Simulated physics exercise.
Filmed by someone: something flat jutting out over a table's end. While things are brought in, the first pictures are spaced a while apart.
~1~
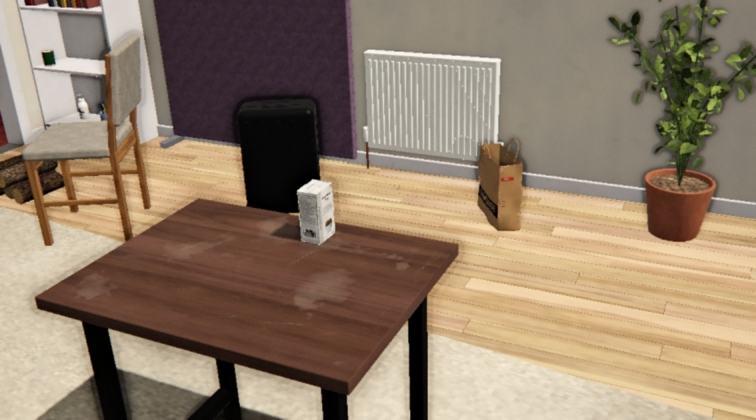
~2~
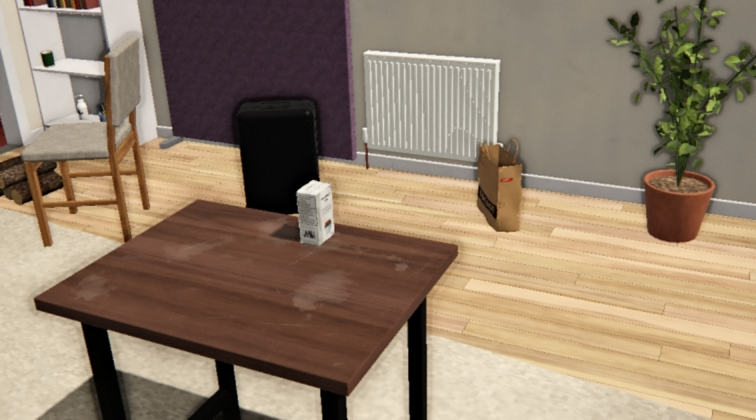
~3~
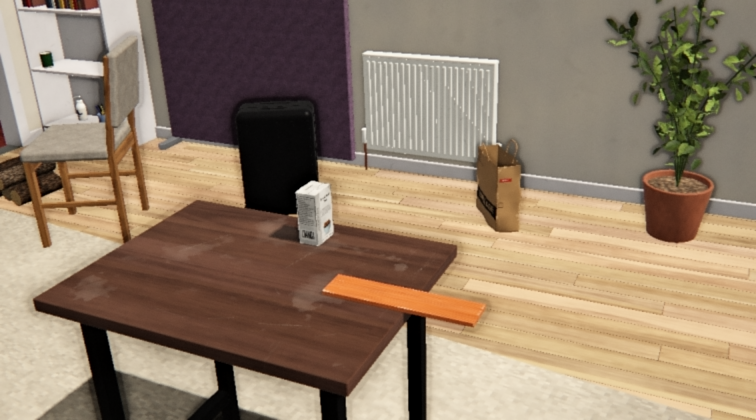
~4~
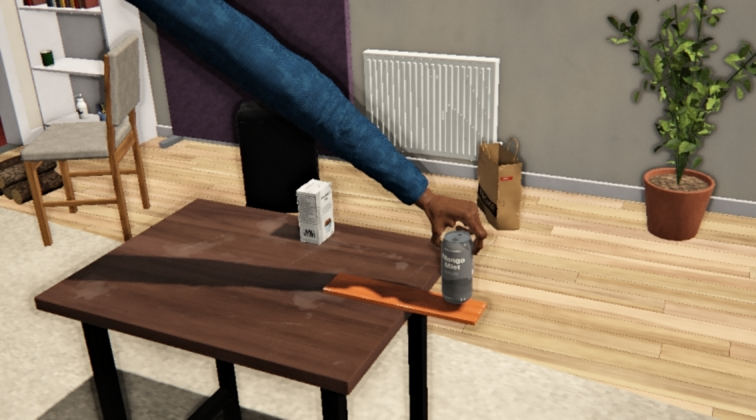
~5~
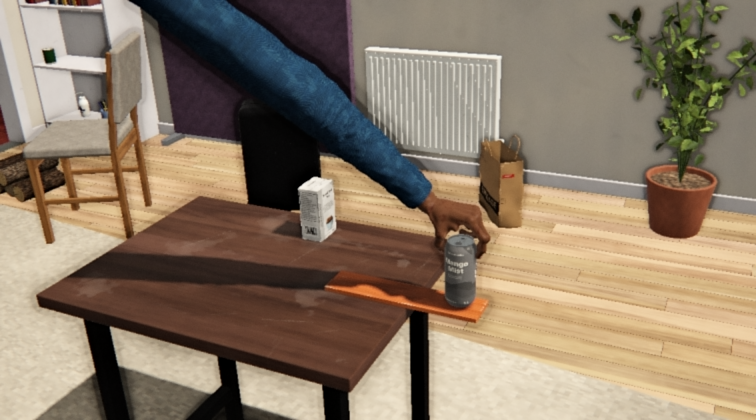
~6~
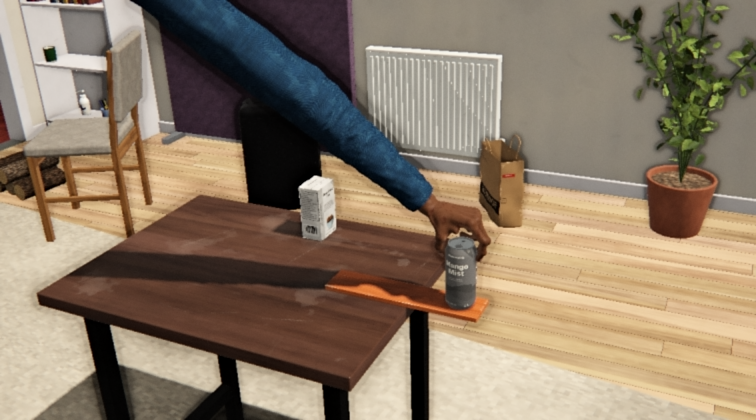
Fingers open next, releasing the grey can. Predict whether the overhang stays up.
Prediction: It falls.
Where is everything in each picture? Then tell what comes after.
In the first frame, the last thing is not in view yet.
In the second frame, the last thing is not in view yet.
In the third frame, the last thing is not in view yet; orange board (402, 299).
The fourth frame shows coming down; grey can (457, 268); orange board (403, 298).
The fifth frame shows coming down; grey can (461, 271); orange board (405, 295).
The sixth frame shows in place under the hand; grey can (461, 274); orange board (405, 294).
Then, 0.40 s on from there, grey can now down on the floor or falling; orange board turned 59° from how it was put.
Then, 0.60 s on from there, orange board now down on the floor or falling.
Then, 0.70 s on from there, things are still on the move.
Then, 0.80 s on from there, as before.
In the end, down on the floor or falling, grey can and orange board; white carton unmoved. The board tips off the edge.
